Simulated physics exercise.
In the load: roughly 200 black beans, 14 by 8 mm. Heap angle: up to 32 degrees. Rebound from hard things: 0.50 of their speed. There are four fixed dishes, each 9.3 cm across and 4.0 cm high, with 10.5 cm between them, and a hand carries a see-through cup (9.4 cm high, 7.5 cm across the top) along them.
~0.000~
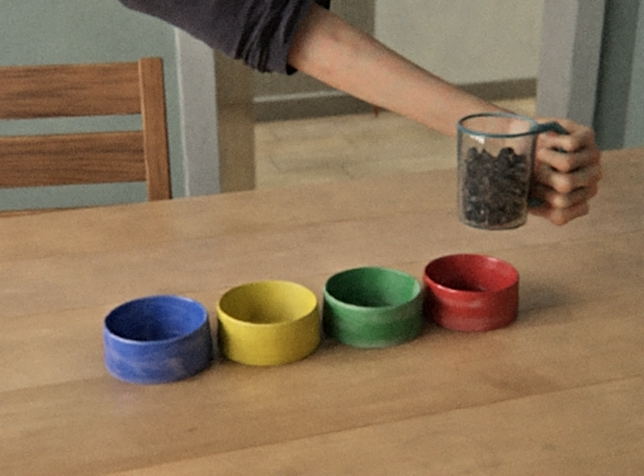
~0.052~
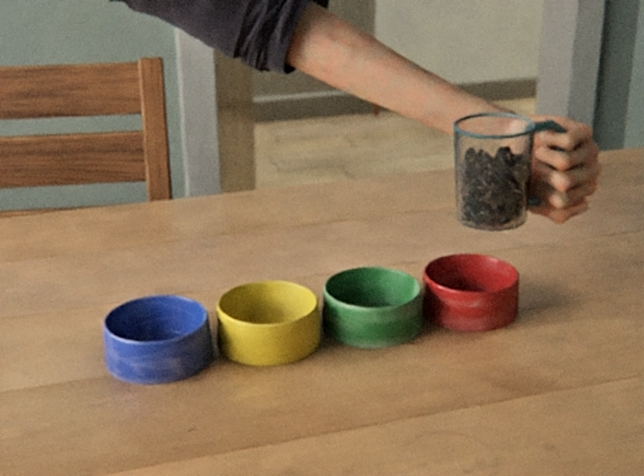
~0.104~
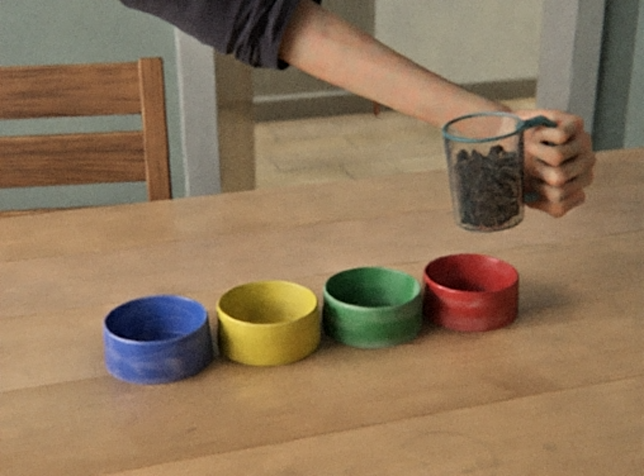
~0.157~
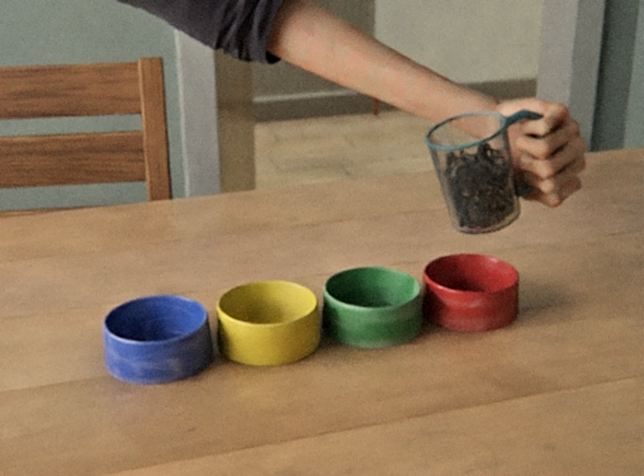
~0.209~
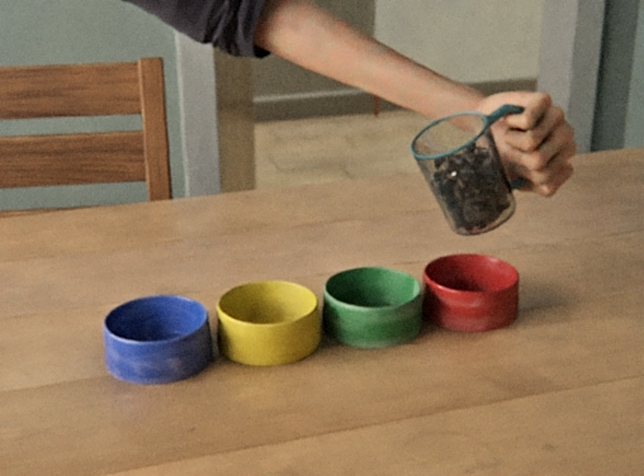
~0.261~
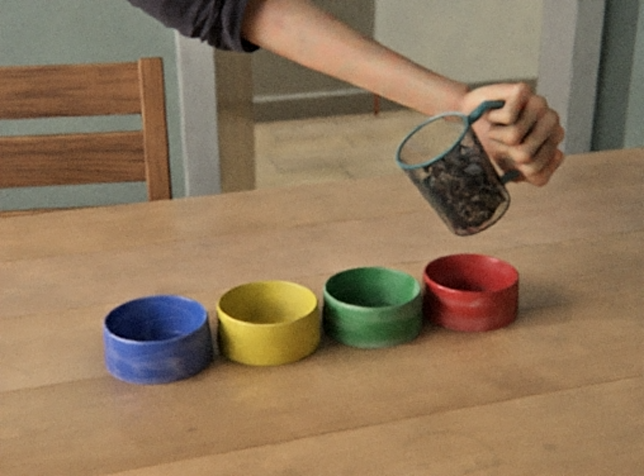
In the video, a hand holds a clear cup of dark beans above a wooden table with blue, yellow, green and red bowls in a row, then moves it slightly left while tilting it steadily to the left.
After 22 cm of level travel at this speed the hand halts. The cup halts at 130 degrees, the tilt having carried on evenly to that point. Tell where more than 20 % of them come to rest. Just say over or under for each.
Going through them: Red dish comes out under, blue dish comes out under, green dish comes out under, yellow dish comes out over, counter comes out under.
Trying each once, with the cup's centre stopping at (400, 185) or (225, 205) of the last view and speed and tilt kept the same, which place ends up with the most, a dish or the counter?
The biggest share goes to green first, then to yellow.
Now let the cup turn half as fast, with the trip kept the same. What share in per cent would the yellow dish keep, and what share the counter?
Yellow 60; counter 30.
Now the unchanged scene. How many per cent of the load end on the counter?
Roughly 5 per cent.
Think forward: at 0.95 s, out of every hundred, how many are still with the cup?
Reading: Approx. 20 %.
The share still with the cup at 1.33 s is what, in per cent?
Roughly 0 in a hundred.
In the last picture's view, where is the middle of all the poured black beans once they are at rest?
Centre at rest, approx.: (258, 321) px.
After 0.67 s, tilt 104 degrees; cup holds 100 %.
After 0.95 s, tilt 130 degrees; cup holds 20 %, yellow 80 %.
Then, at 1.33 s, tilt 130 degrees; cup holds 0 %, yellow 95 %.
At rest (1.8 s), red 0 %, blue 0 %, green 0 %, yellow 95 %, counter 5 %.
